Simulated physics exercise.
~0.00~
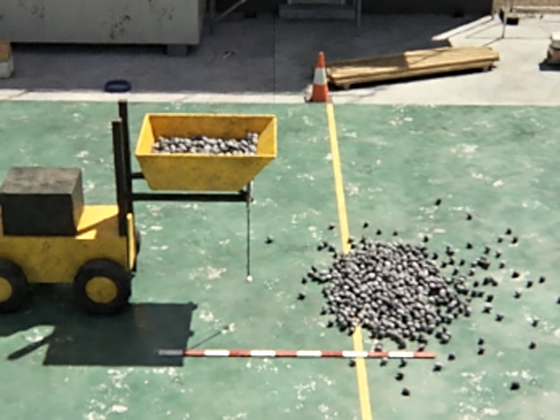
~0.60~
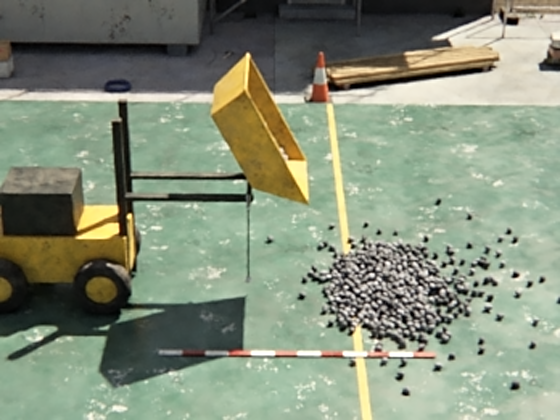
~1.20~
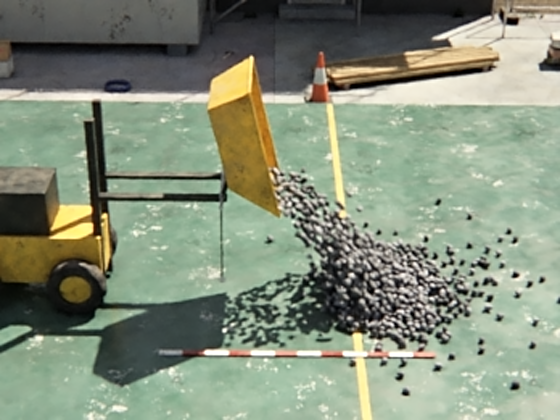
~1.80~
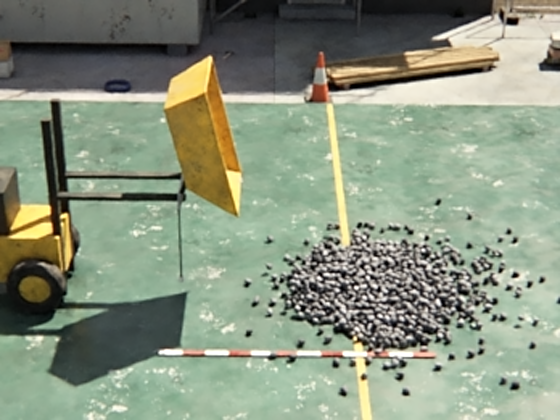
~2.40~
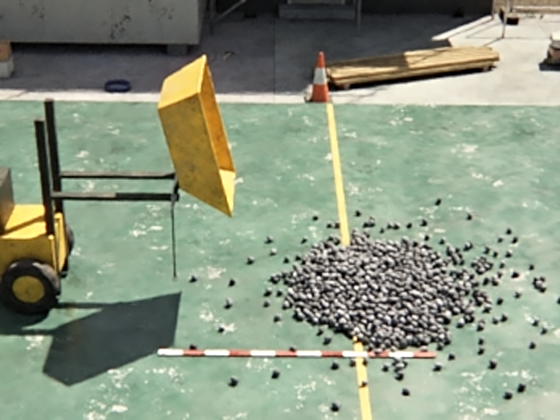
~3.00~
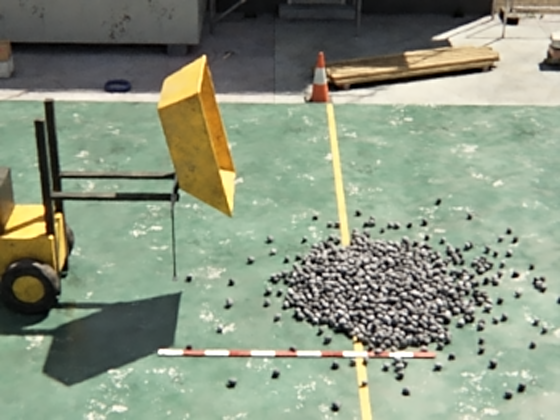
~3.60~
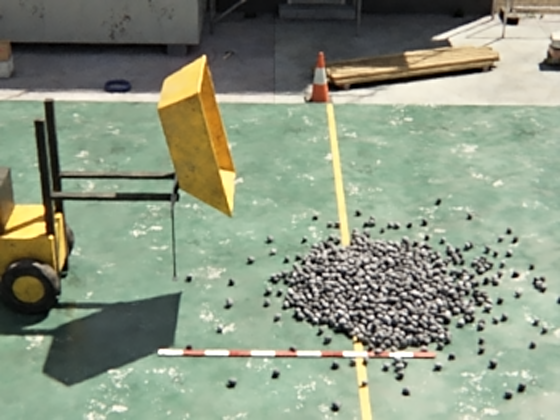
A yellow fork truck tips its skip, backs left and pours dark stones onto the pile.
